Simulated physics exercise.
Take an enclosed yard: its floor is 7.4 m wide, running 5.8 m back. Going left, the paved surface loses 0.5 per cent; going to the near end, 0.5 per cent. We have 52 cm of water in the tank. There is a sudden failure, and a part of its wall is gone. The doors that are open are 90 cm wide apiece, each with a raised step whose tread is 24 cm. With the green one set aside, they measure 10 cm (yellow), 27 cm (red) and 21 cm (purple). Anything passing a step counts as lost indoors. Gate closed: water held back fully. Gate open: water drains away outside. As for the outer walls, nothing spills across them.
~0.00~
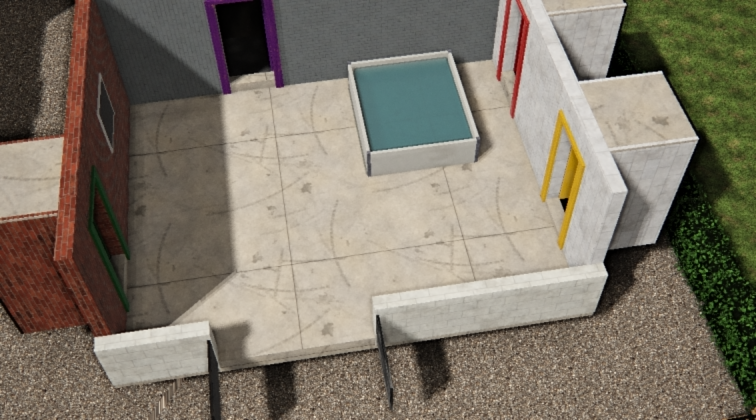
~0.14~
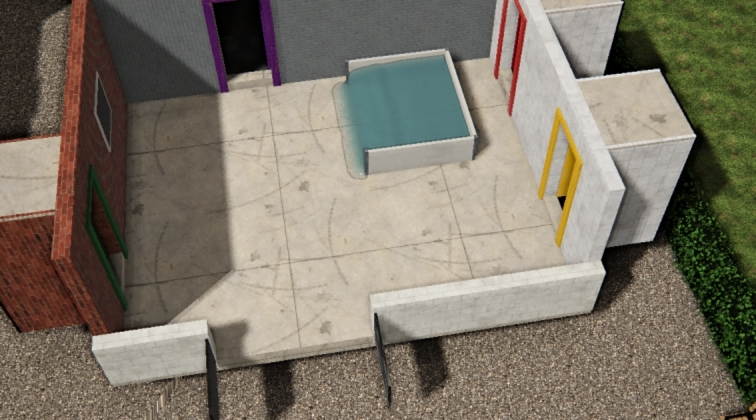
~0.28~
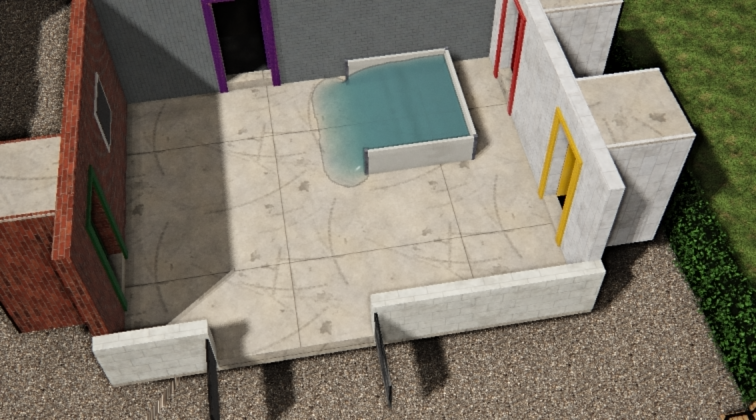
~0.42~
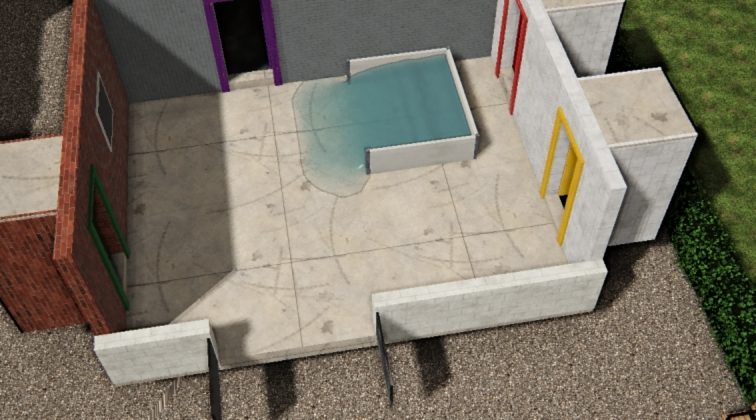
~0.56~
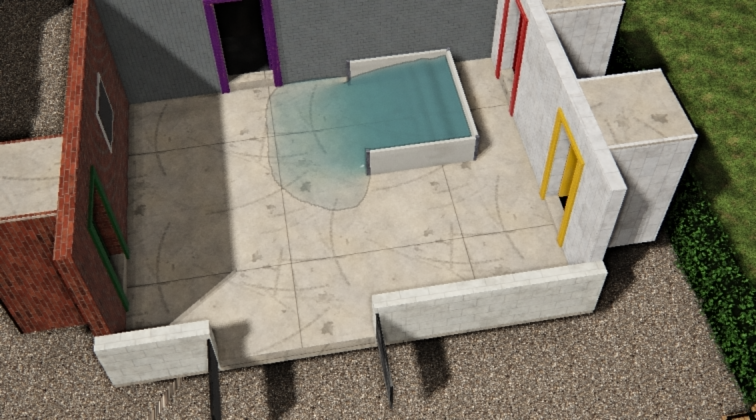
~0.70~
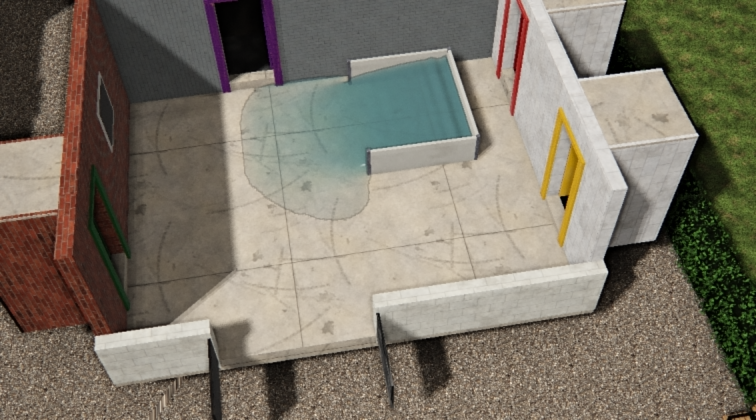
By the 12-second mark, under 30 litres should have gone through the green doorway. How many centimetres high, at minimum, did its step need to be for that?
It needed to be about 10 cm high.
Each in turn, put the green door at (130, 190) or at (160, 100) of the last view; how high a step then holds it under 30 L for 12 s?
Roughly 18 cm for the first and 20 cm for the second.
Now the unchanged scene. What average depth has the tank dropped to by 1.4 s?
Averaged depth comes out at about 27 cm.
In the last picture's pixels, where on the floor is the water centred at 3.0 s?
(254, 153), roughly.
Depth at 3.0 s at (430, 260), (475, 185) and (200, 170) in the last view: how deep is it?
The three readings, in order, are 0, 0 and 6 cm.
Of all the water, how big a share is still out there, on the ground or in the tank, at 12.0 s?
Roughly 72 %.
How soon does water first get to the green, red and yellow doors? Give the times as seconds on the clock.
The green door at 2.4 seconds, the red door at 12.0 seconds, the yellow door at 9.0 seconds.
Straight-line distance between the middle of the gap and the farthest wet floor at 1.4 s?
Front distance: Approx. 4.2 m.
After 1.4 s water covers 35 % of the floor, deepest (22 cm) near (364, 162); it has not reached the green door.
After 3.0 s water covers 50 % of the floor, deepest (33 cm) near (131, 118); 17 cm at the green door, 0 litres in over its 20 cm step.
After 12.0 s water covers 95 % of the floor, deepest (8 cm) near (526, 299); 7 cm at the green door, 0 litres in over its 20 cm step.
At the green door as built, the water arrived by 2.4 s and peaked near 17 cm at 3.0 s.
With a step of 9 cm, 46 litres would have come in within the 12 s; with 12 cm, 14 litres. So under 30 litres takes about 10 cm.
